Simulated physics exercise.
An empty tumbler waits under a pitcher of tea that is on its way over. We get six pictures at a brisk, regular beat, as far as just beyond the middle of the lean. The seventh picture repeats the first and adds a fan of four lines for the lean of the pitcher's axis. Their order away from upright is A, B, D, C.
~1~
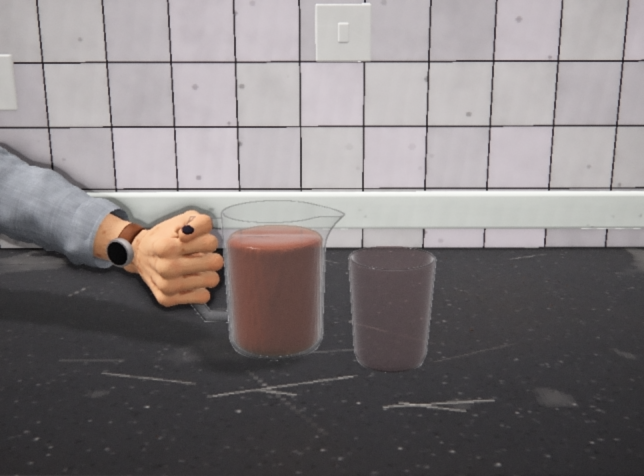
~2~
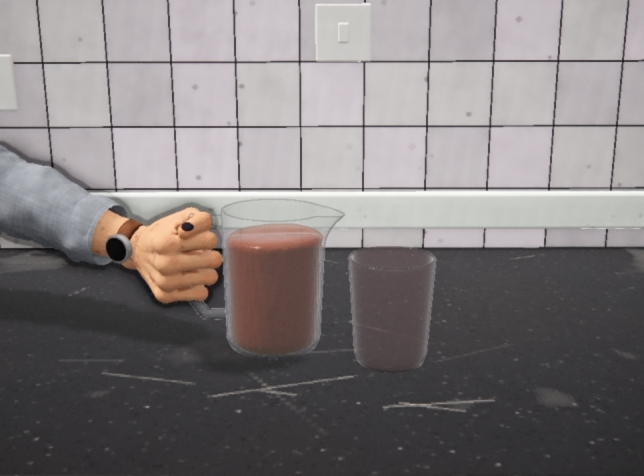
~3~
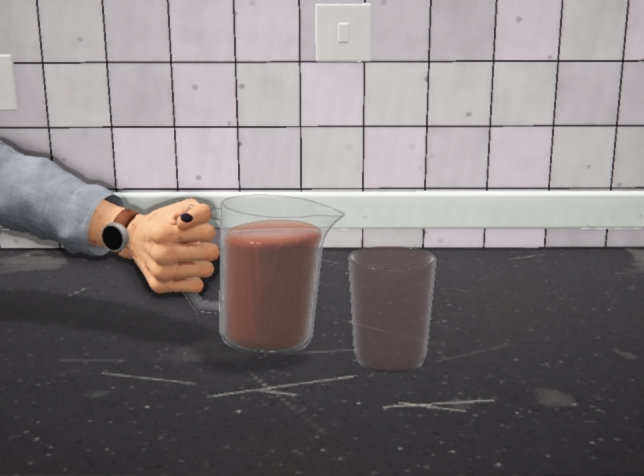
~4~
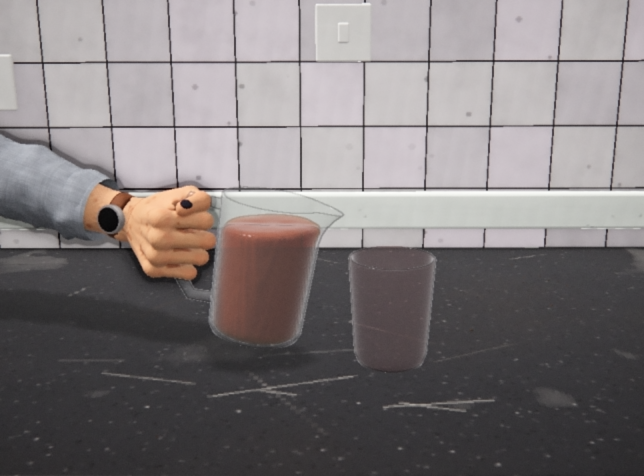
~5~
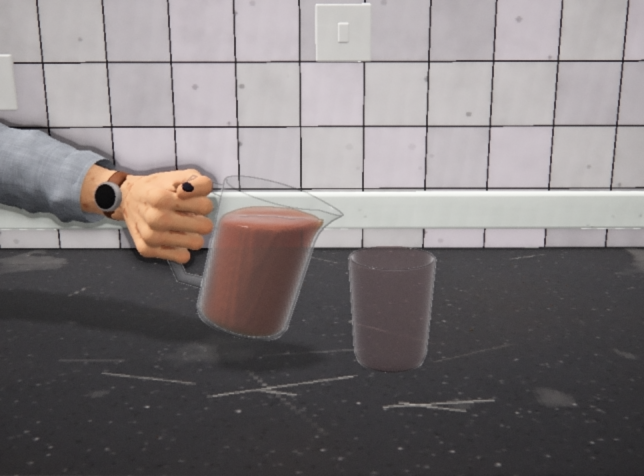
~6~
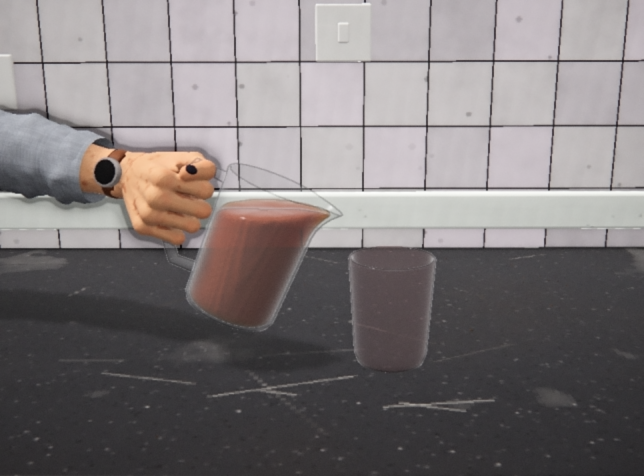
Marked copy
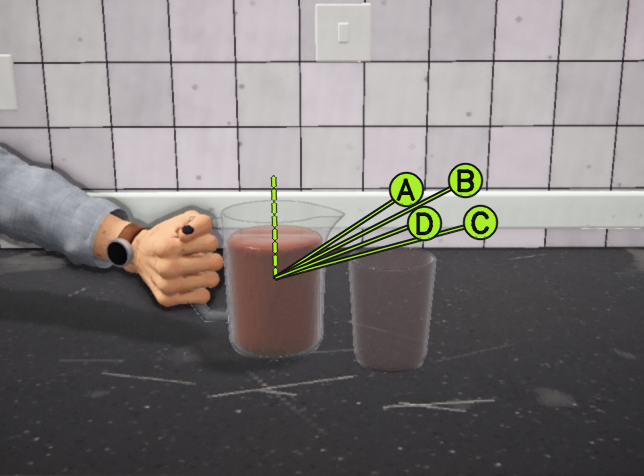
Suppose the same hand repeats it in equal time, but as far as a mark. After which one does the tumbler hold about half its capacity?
The answer is tilt A.
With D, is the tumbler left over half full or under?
Over.
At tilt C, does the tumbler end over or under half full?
Over half.
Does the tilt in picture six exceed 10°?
Yes.
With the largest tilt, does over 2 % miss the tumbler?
Yes, it does.
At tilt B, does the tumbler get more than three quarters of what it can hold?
No, less.
On the marked copy, A at (393, 200); B at (450, 188); C at (464, 226); D at (407, 227).
Choosing A, the tumbler ends with about 48 % of what it can hold.
Choosing B, the tumbler ends with about 63 % of what it can hold.
Choosing C, the tumbler ends with about 72 % of what it can hold; 18 % of the tea is spilt.
Choosing D, the tumbler ends with about 75 % of what it can hold; 5 % of the tea is spilt.
